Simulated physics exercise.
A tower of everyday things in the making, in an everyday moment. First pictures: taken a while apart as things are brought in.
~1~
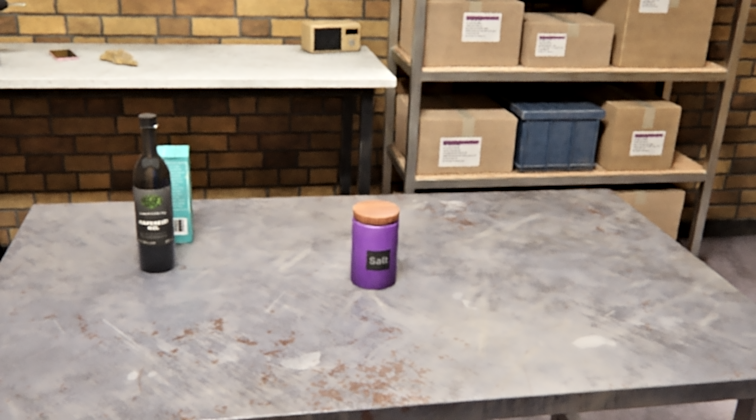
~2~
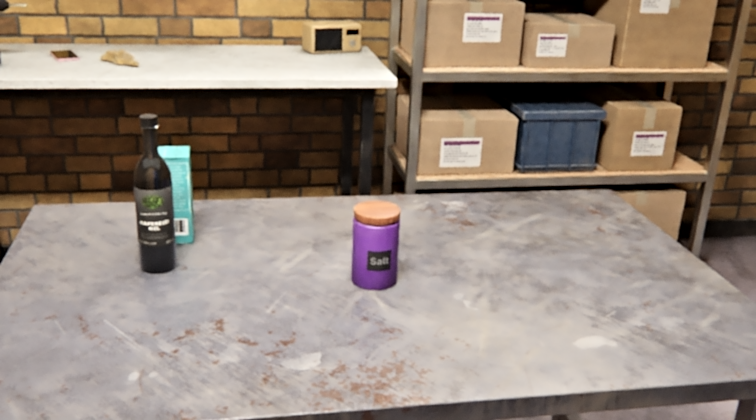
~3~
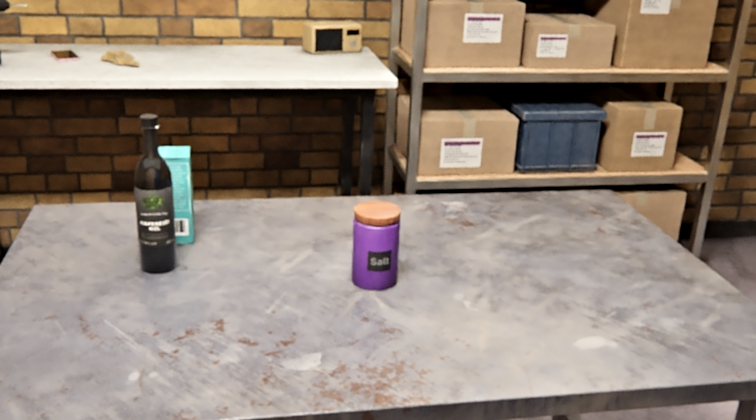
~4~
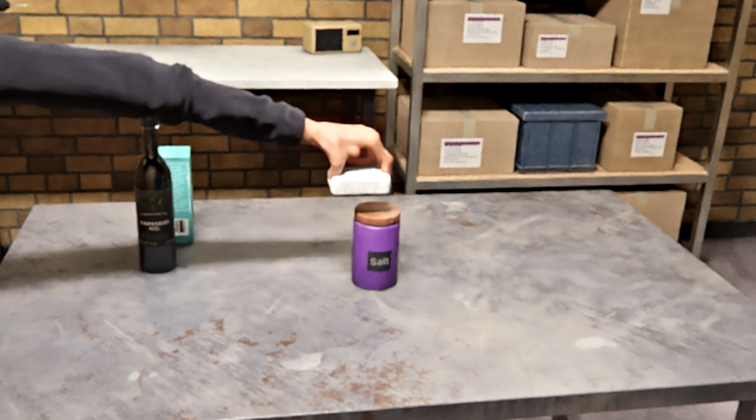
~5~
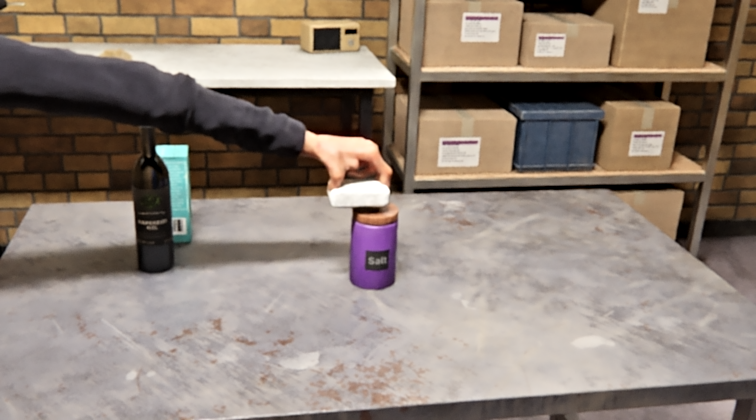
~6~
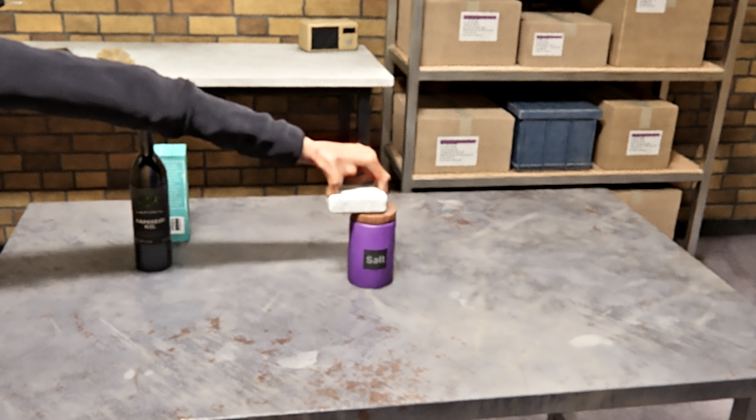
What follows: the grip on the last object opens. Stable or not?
The balance works.
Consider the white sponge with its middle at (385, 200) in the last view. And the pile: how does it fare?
The pile remains standing.
Then, 1.00 s on from there, no change.
Then, 2.10 s on from there, white sponge resting near (356, 199).
In the end, all 4 unmoved. At the end, from the last picture's camera, white sponge near (356, 199). The pile keeps its balance.
